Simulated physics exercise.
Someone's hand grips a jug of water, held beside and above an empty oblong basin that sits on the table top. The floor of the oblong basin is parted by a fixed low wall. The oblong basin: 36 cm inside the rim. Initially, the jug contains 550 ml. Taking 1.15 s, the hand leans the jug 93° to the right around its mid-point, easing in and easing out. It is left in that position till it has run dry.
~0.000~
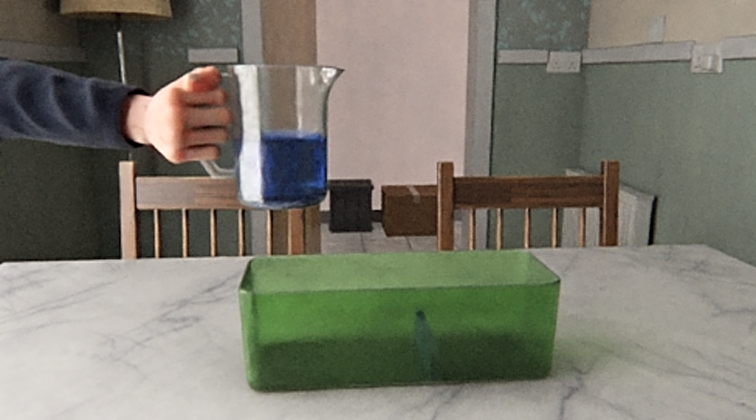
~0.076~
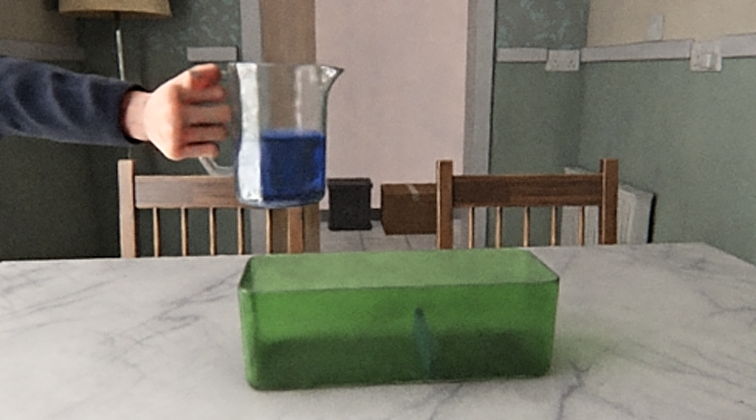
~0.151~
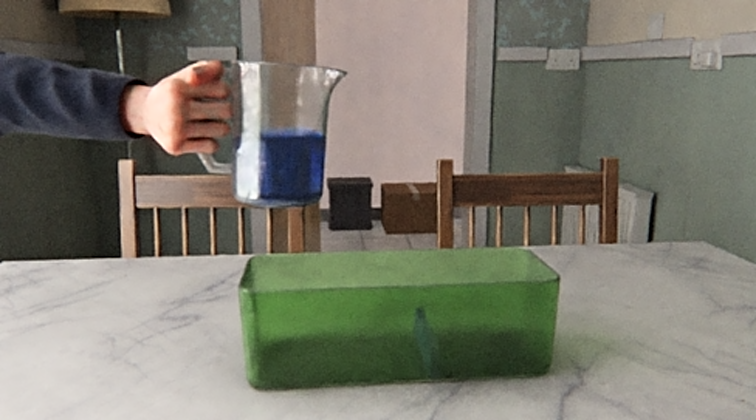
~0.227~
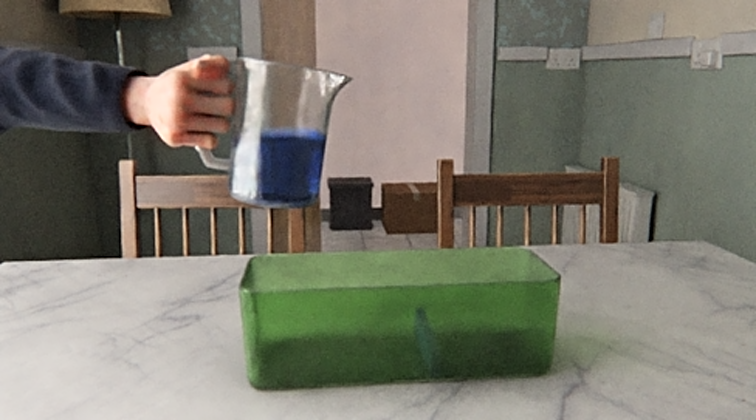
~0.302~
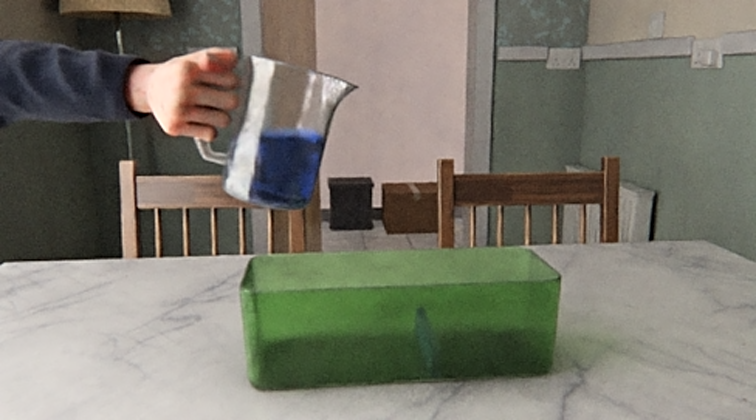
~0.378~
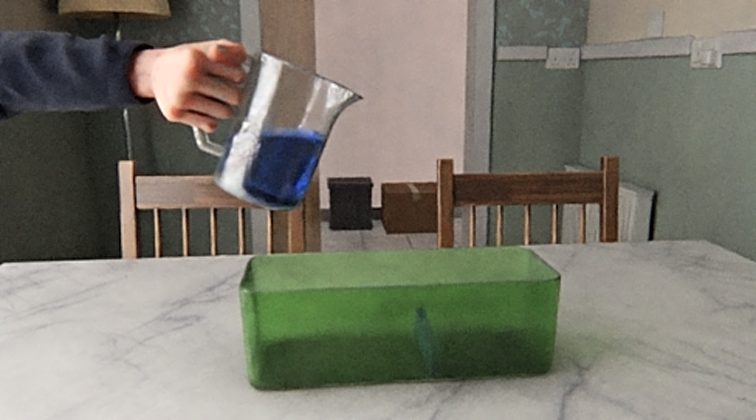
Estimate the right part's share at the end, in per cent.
Roughly 22 per cent is in the right part.
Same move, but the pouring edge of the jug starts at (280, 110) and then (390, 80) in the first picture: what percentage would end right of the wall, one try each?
Try 1: 10 %; try 2: 90 %.
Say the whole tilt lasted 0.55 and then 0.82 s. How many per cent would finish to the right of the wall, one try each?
40 in a hundred, followed by 25 in a hundred.
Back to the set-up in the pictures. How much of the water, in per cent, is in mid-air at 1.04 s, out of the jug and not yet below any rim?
I'd say some 22 per cent is in the air.
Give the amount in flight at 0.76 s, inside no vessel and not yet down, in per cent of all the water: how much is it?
Some 1 per cent, I reckon.
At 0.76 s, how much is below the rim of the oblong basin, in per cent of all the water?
Roughly 0 per cent.
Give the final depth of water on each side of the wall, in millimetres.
On the left it stands about 16 mm, on the right about 8 mm.
By 0.76 s the tilt is 69° and 99 per cent is still to pour, 0 is left of the wall and 0 right of it.
By 1.04 s the tilt is 91° and 59 per cent is still to pour, 17 is left of the wall and 2 right of it.
By 1.33 s the tilt is 93° and 21 per cent is still to pour, 49 is left of the wall and 19 right of it.
By 1.65 s the tilt is 93° and 7 per cent is still to pour, 69 is left of the wall and 20 right of it.
At rest 76 per cent lies left of the wall, 22 right of it and 1 outside.
